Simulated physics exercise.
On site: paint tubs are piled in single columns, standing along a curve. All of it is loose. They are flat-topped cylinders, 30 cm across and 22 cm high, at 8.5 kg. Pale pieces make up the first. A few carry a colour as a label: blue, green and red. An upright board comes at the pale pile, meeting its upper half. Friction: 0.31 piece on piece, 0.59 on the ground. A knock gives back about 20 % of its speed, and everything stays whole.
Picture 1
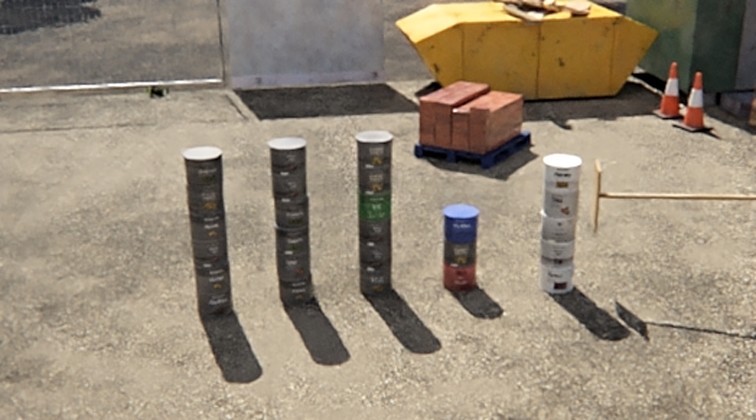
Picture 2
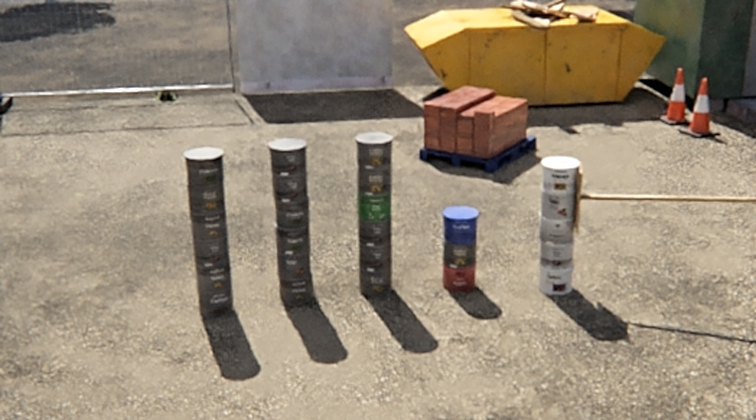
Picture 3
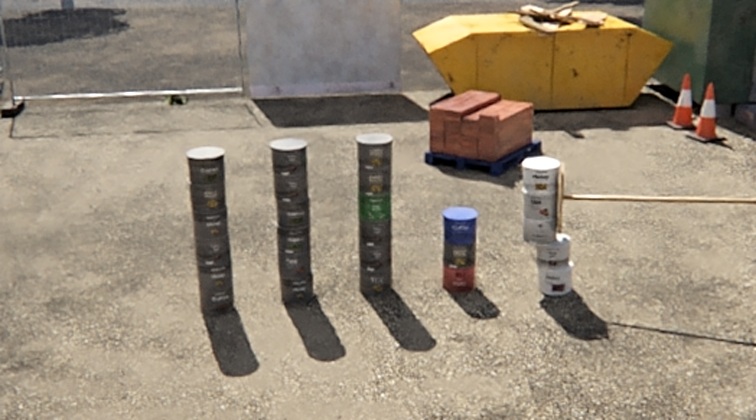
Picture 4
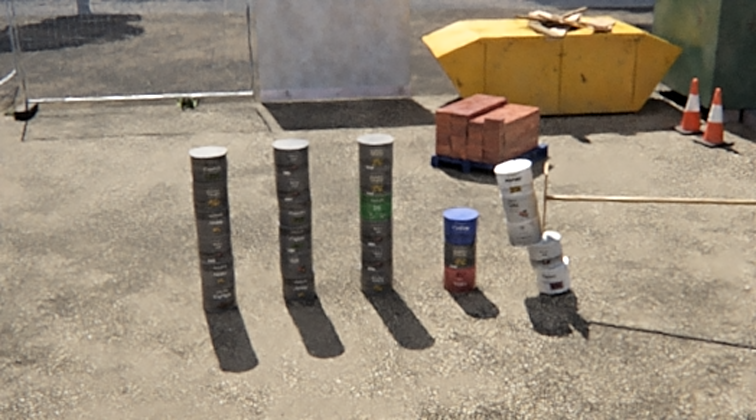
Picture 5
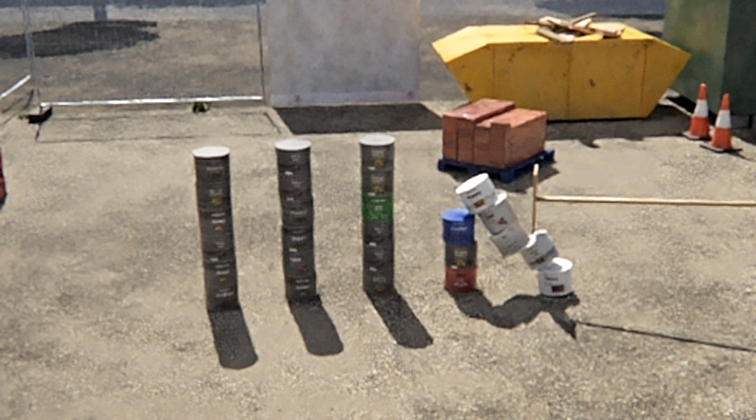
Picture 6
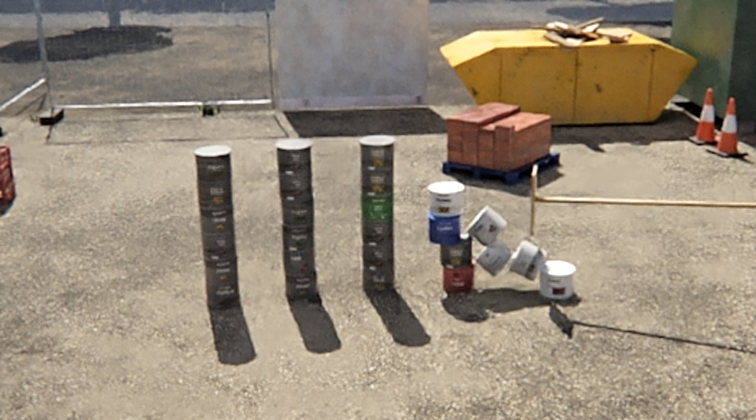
A wooden board on a pole moves in from the right and pushes the upper part of the white tub column leftward, so it leans, breaks apart and knocks the short column's blue tub left beside three tall dark columns.
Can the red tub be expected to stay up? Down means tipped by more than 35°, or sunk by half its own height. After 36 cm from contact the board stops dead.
The red tub remains up.
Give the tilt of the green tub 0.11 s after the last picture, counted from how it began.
Roughly 0°.
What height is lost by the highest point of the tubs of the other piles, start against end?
About 0 cm.
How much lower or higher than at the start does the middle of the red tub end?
It ends some 0 cm lower.
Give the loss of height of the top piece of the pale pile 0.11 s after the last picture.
Some 20 cm lower.
Then, 0.11 s after the last picture, 4 of the pale pile down; none of the 21 other tubs down, 3 disturbed; red tub leaning 5°; blue tub leaning 7°.
Then, 0.39 s after the last picture, 4 of the pale pile down; none of the 21 other tubs down, 2 disturbed; red tub unmoved; blue tub leaning 32°.
Then, 0.73 s after the last picture, 4 of the pale pile down; 2 of the 21 other tubs down; red tub unmoved; blue tub on its side.
By the end, 4 of the pale pile down; 2 of the 21 other tubs down; red tub unmoved; blue tub on its side; green tub shifted 22 mm. As the last picture would show them, middles, red tub near (459, 276), blue tub near (397, 254).
